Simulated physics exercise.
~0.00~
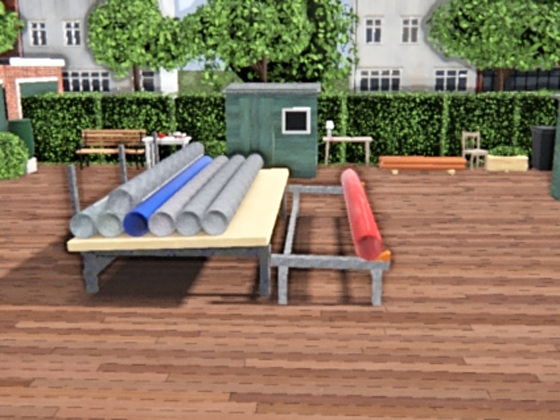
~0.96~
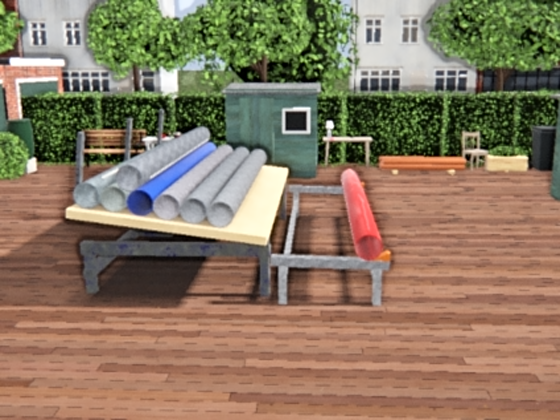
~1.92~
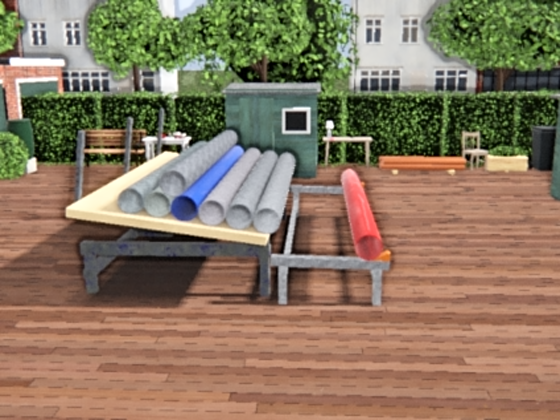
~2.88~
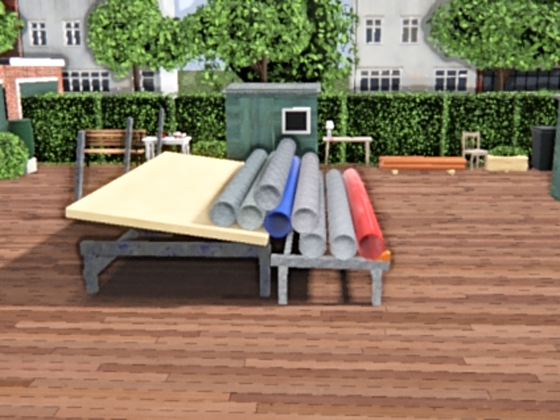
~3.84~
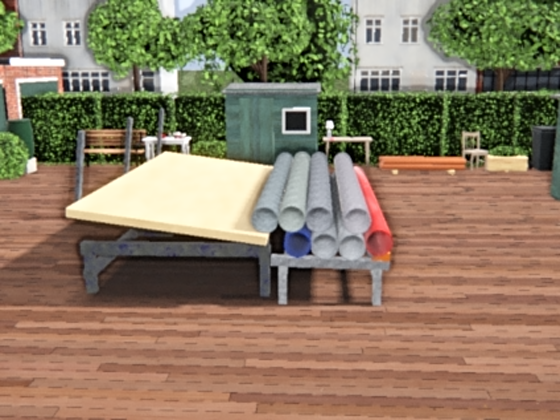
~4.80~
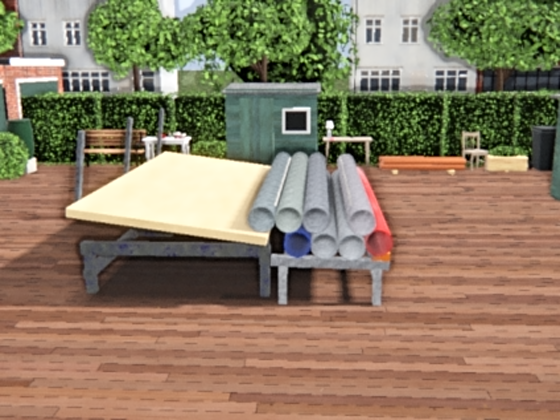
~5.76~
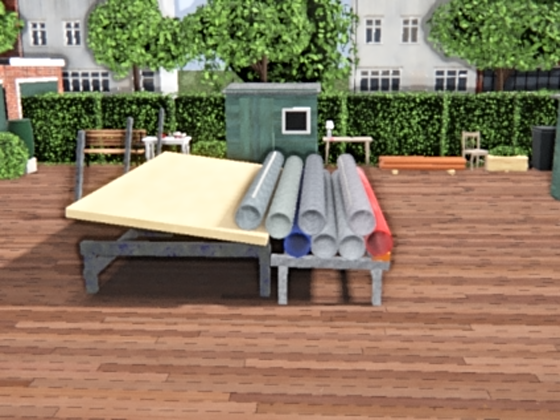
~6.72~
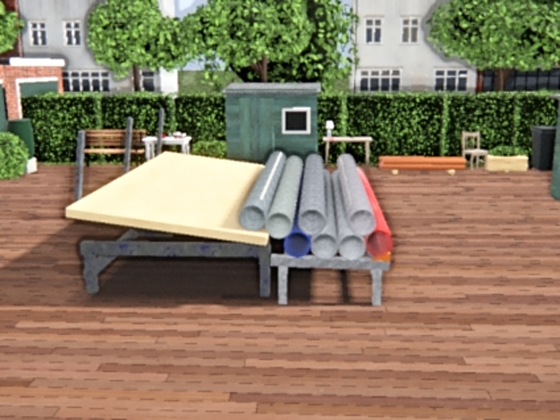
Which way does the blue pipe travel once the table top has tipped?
The blue pipe rolls to the right, off the table and onto the rack beside it.
